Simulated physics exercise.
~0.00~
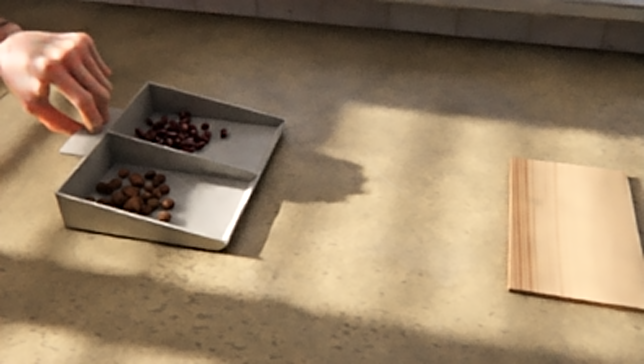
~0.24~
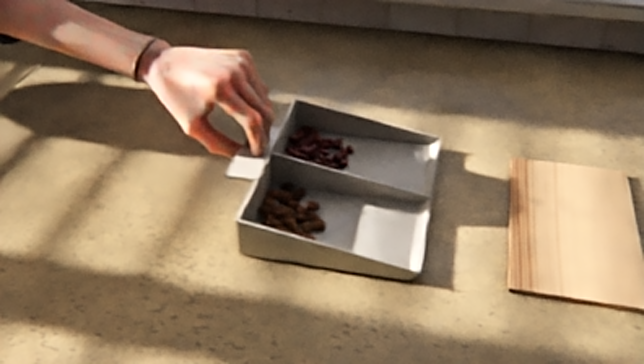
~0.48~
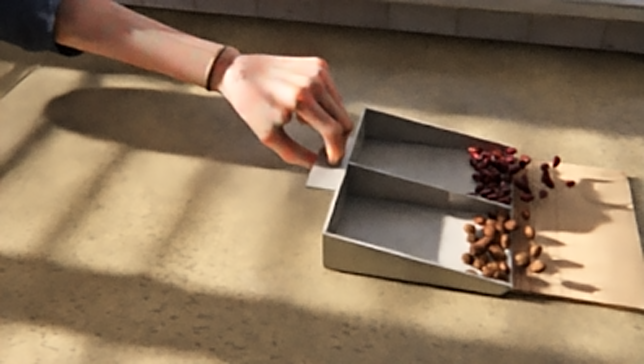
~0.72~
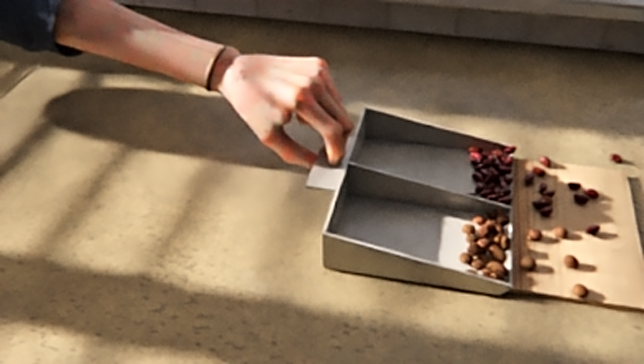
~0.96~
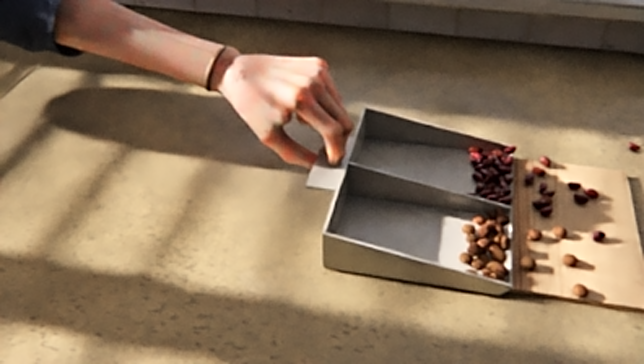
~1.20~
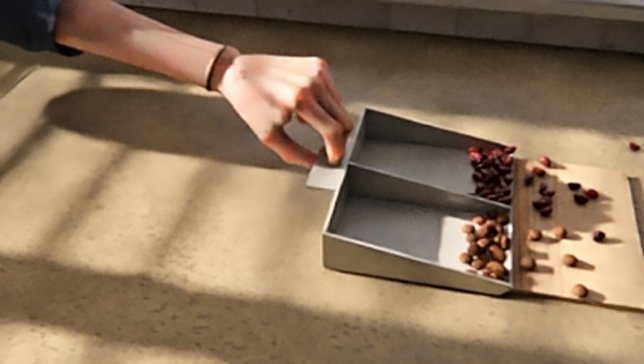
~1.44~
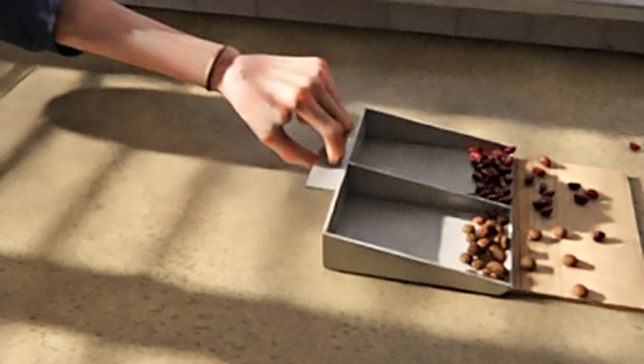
On a sunlit, sandy-coloured countertop seen from above at an angle, a hand grips the tab of a grey, two-part tray at the left. Brown nut-like pieces lie in the nearer section and dark red ones in the farther, while a flat pale wooden board rests at the right. The hand pushes the tray rightward until it stops at the board. Both lots slide to the front rim, and some pieces spill onto the board, a few rolling farther. The tray stays still, with most of each lot bunched inside its front end and the rest scattered beyond.
